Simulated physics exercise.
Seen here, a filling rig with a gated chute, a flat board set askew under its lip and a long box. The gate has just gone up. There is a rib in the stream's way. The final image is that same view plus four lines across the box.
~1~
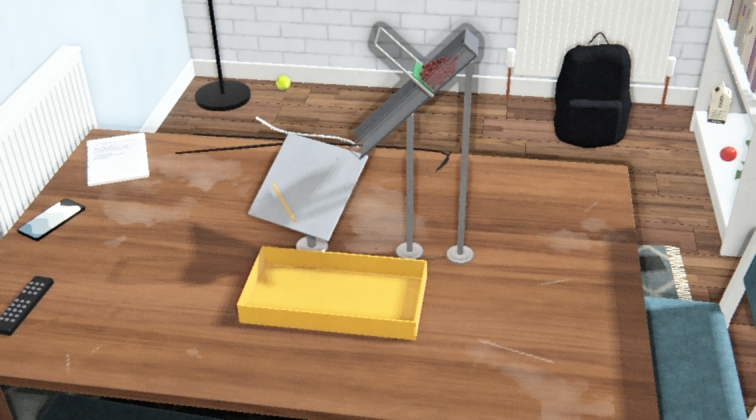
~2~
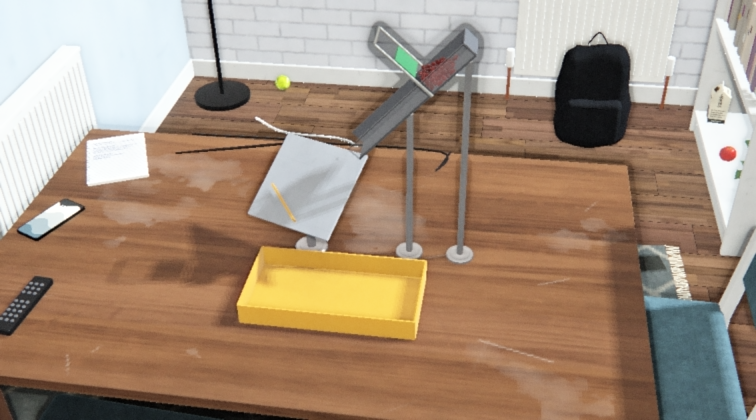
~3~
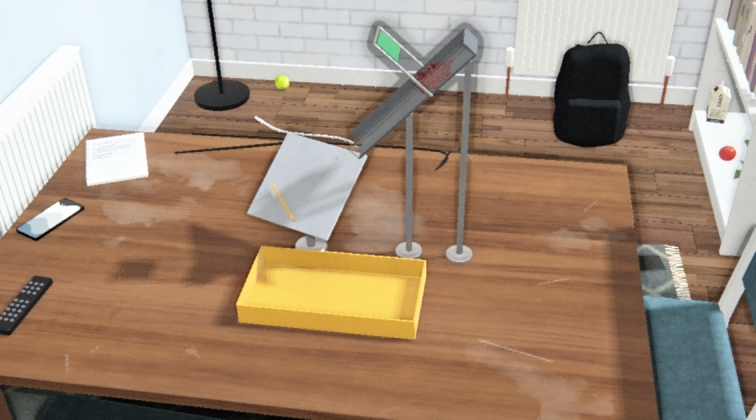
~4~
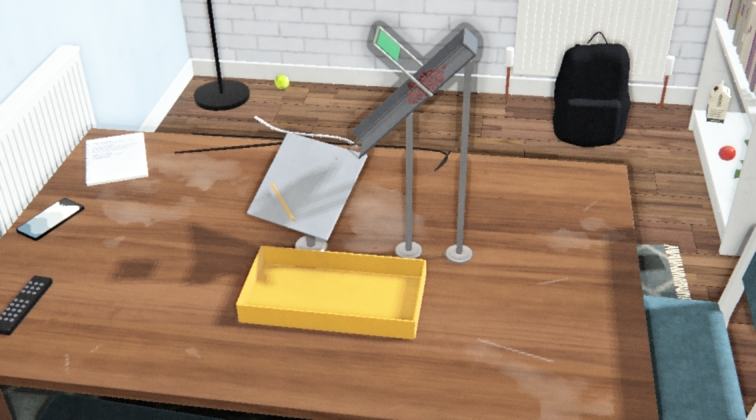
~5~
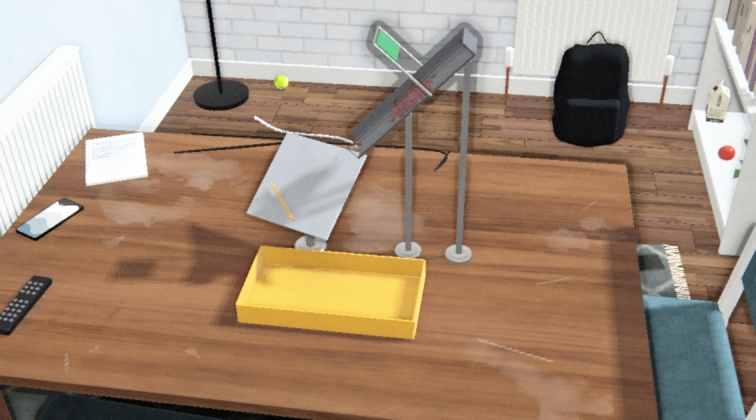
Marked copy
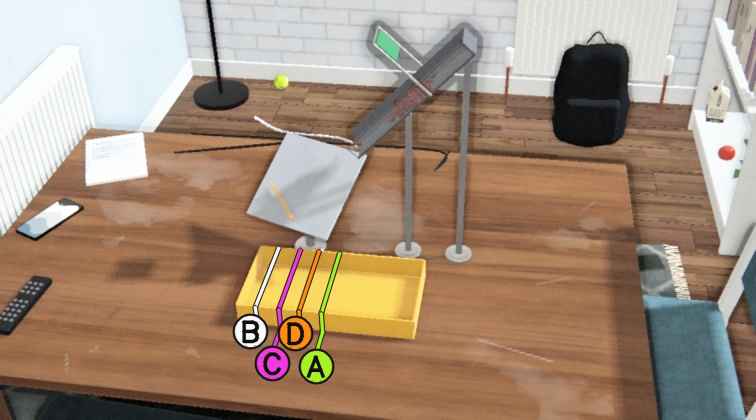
On a wooden table in a room, a small green panel slides up and left beside a raised grey chute, then a clump of dark red pieces slides partway down the chute above a tilted grey board and an empty yellow box.
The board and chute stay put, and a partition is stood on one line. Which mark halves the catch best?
C.
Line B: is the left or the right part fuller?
Right.
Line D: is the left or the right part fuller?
Left.
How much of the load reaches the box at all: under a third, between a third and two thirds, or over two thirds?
About that: Between a third and two thirds.
On the marked copy, line A crosses the front rim at (321, 312); line B crosses the front rim at (255, 306); line C crosses the front rim at (278, 308); line D crosses the front rim at (299, 310).
For line A, of what is caught, all on the left of the divider, none on the right.
For line B, of what is caught, a small part on the left of the divider, nearly all on the right.
For line C, of what is caught, about half on the left of the divider, about half on the right.
For line D, of what is caught, nearly all on the left of the divider, a stray few on the right.
